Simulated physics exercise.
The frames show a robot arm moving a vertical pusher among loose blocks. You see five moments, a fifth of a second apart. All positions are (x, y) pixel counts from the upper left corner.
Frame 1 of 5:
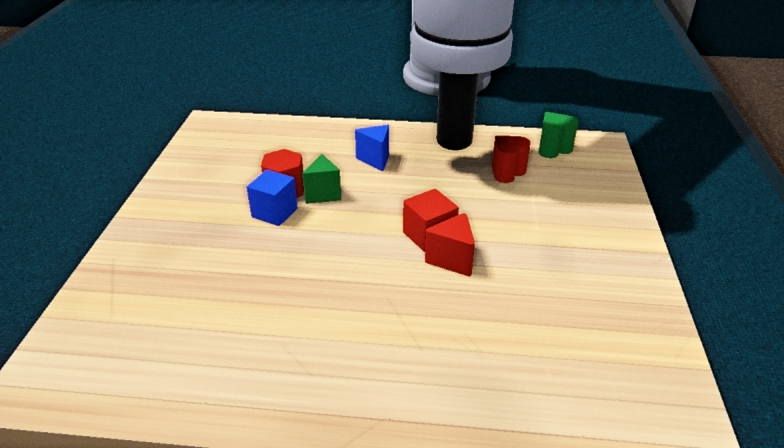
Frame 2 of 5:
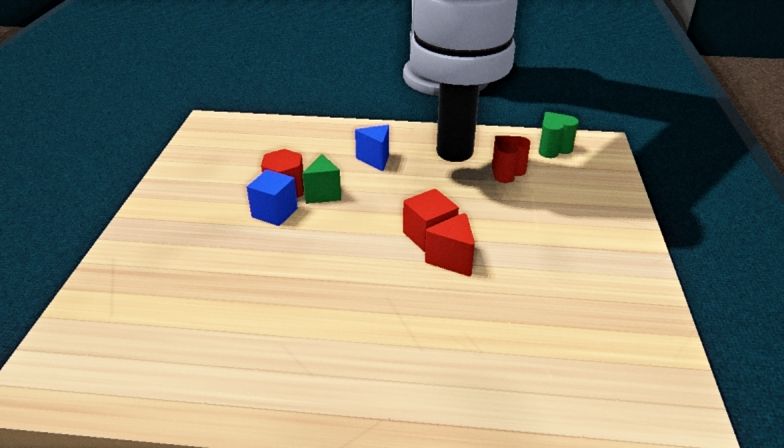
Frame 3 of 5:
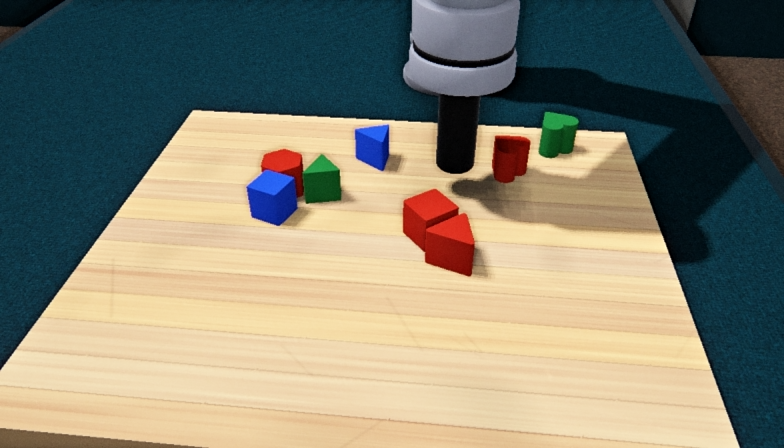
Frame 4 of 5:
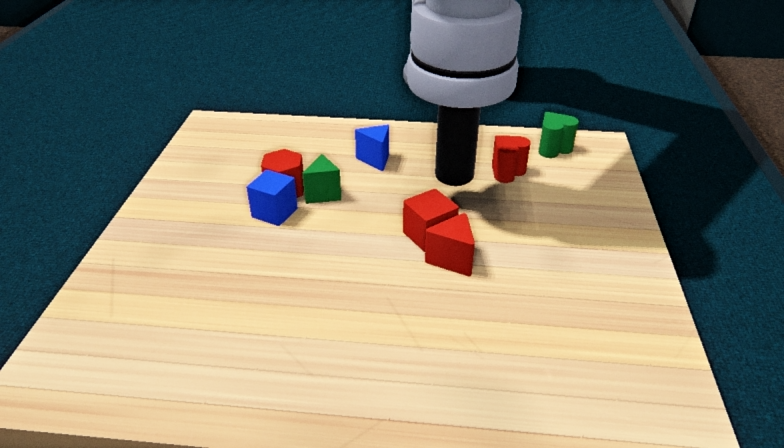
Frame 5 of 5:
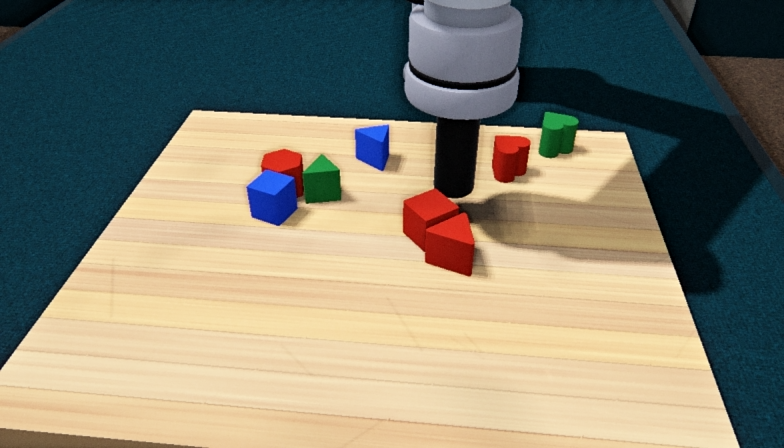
A robot arm's black vertical pusher moves steadily a short way toward the viewer over a pale wooden board, from near its far edge to just behind a red block, while the blocks and camera stay still. The board lies on dark teal fabric, seen from above at an angle. Blue, red and green blocks cluster left, two red blocks touch near the centre, and red and green ones stand at right.
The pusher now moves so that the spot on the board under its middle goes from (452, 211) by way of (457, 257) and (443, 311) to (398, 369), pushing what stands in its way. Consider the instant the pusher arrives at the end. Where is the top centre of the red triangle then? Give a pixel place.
The middle of the upper face of the red triangle will lie at about (411, 371) in the picture.
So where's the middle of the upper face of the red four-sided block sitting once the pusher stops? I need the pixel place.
At pixel (415, 221).
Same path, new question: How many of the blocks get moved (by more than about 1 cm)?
I think two will be displaced.
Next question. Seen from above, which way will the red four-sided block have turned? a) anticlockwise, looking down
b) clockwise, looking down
The one that fits is b, clockwise, looking down.
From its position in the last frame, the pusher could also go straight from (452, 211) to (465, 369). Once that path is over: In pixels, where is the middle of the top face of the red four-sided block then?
The middle of its upper face should be somewhere near (414, 222).
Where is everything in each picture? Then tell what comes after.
Pusher tip at (454, 143); block tops, red four-sided block at (431, 203); red triangle at (455, 228); red heart block at (511, 143), in the first picture.
Pusher at (455, 154); blocks unchanged, in the second picture.
Pusher at (455, 165); blocks unchanged, in the third picture.
Pusher at (454, 177); blocks unchanged, in the fourth picture.
Pusher at (454, 189); red four-sided block at (431, 203); red triangle at (455, 228); red heart block at (511, 143), in the fifth picture.
The first path, step by step. One third of the way, pusher at (459, 235); red four-sided block at (415, 220), turned 35° clockwise; red triangle at (457, 250), turned 35° clockwise.
Two thirds of the way, pusher at (445, 288); red four-sided block at (415, 221), turned 35° clockwise; red triangle at (440, 308), turned 40° clockwise.
At the end, pusher at (398, 345); red four-sided block at (415, 221), turned 35° clockwise; red triangle at (411, 371), turned 15° clockwise; red heart block in place.
